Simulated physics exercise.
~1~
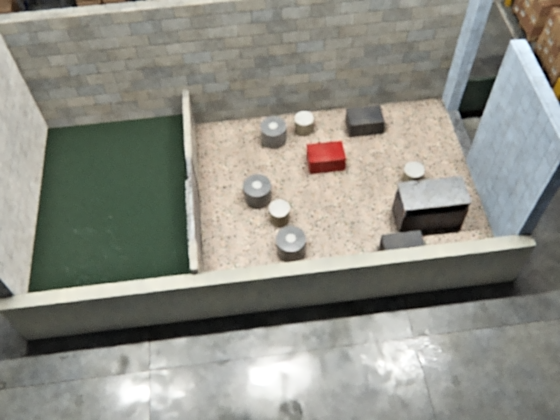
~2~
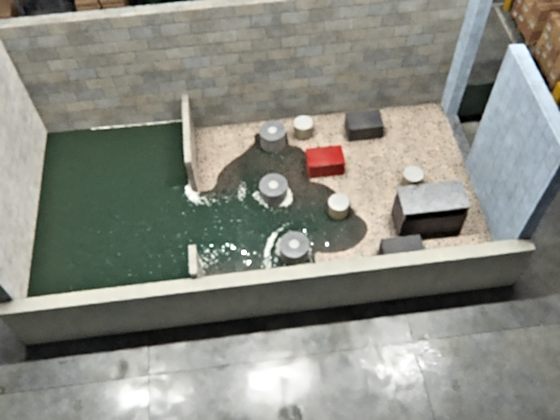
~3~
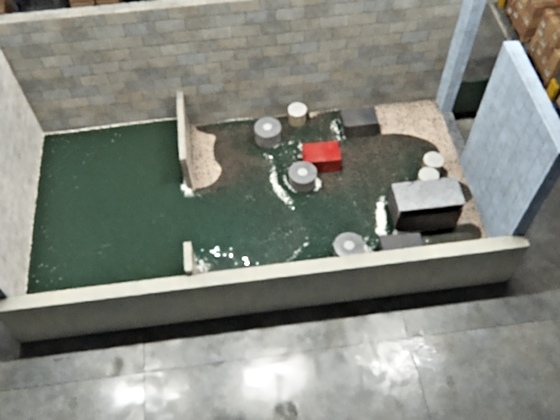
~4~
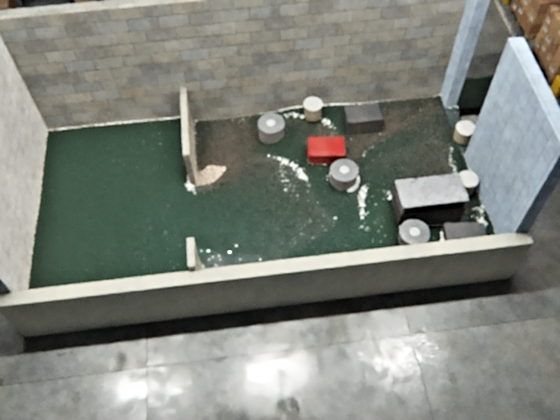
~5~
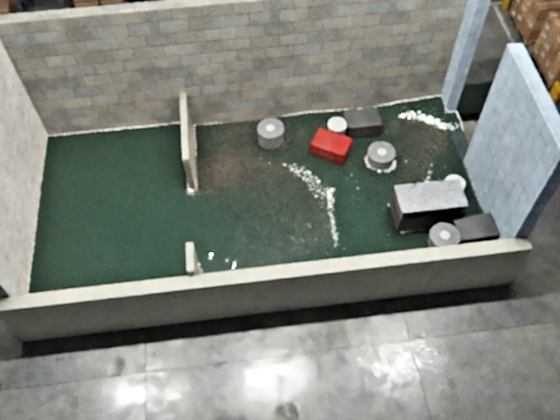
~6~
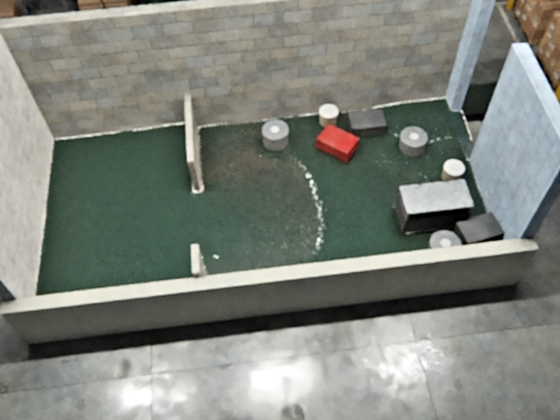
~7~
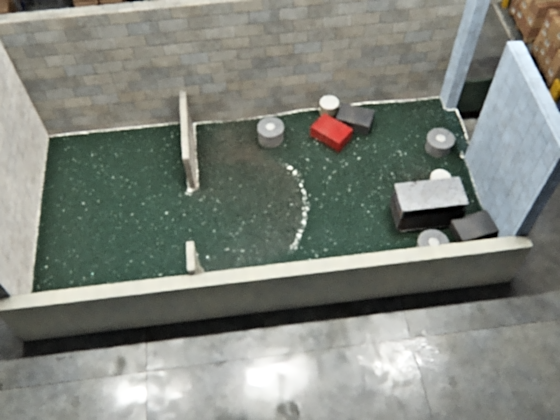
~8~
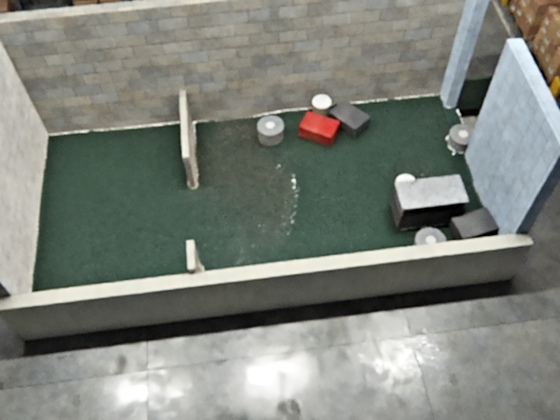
To begin with, dark green water fills the left room of a brick-walled enclosure, while grey and white pails, dark crates and a red crate stand on the dry, speckled floor at right. The water then bursts through a gap in the dividing wall and fans out among them. As it covers the floor, several pails slide right, and a curved line of foam forms. The red crate turns and shifts only a little. Foam thins while a grey pail drifts toward the opening at far right. Finally, calmer water covers both rooms, with that pail at the opening and the red crate beside a dark one near the back wall.
